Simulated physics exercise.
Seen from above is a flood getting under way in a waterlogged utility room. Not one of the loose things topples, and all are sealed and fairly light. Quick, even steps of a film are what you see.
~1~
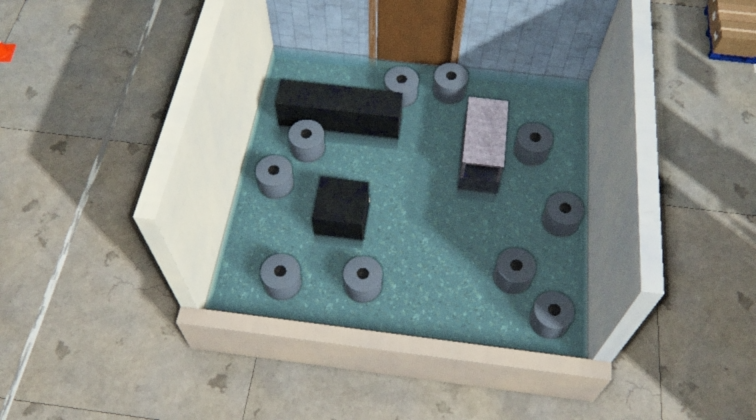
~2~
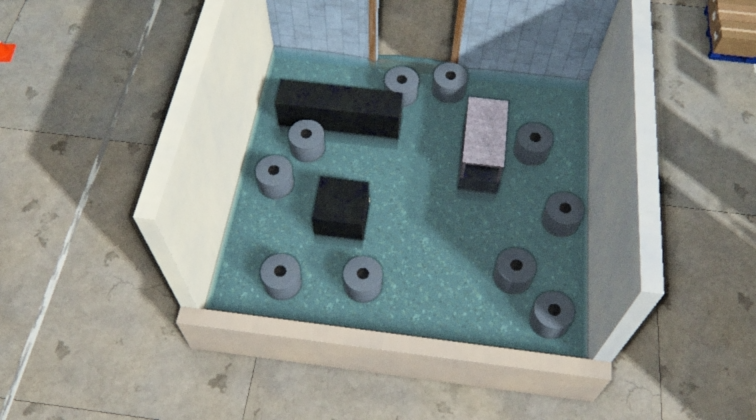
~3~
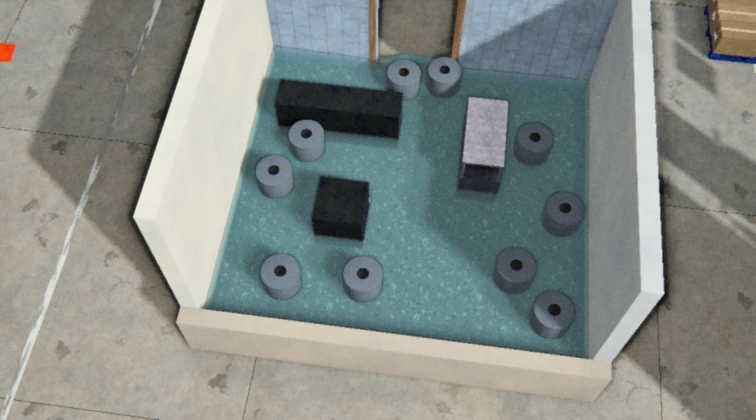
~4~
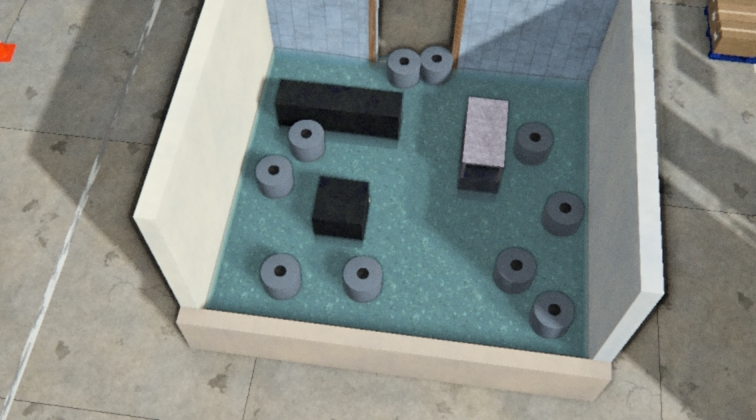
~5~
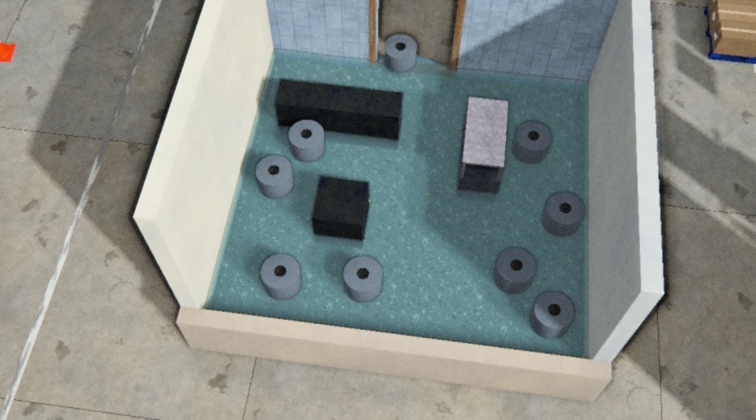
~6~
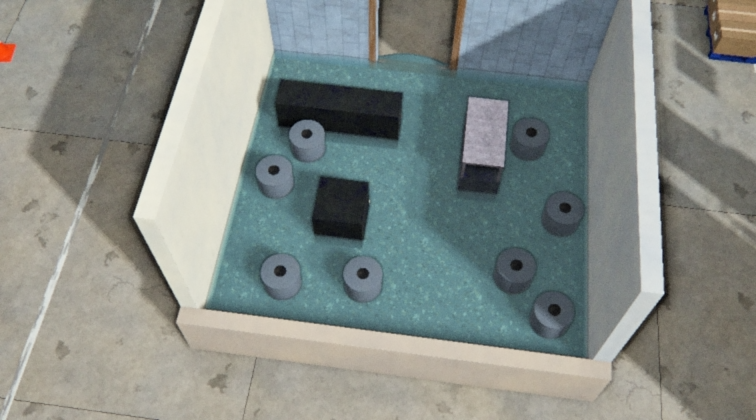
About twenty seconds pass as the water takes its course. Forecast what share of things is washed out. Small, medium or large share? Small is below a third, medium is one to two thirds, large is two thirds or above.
A small share.
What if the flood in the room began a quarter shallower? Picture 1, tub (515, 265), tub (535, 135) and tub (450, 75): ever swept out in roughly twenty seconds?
Object by object: Trapped; carried off; carried off.
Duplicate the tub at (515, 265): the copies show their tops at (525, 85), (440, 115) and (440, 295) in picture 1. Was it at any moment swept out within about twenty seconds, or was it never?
In order: Leaves the room, leaves the room, never leaves.
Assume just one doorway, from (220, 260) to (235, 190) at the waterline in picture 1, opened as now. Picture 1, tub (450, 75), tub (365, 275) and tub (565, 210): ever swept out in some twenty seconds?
Taking each in turn, I'd say stuck within, carried off and stuck within.
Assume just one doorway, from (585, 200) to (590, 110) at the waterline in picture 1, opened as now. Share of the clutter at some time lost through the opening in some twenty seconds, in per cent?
Roughly 70 in a hundred.
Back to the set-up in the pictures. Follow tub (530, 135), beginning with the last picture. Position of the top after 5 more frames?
About (523, 105).
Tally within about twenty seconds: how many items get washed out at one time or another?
It adds up to 3.
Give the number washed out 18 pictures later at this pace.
I get 3.
A moment on, 2 of 10 are out; 8 afloat.
Next, 3 of 10 are out; 7 afloat.
Later, 3 of 10 are out; 7 afloat.
In the end, 3 of 10 are out; 7 afloat.
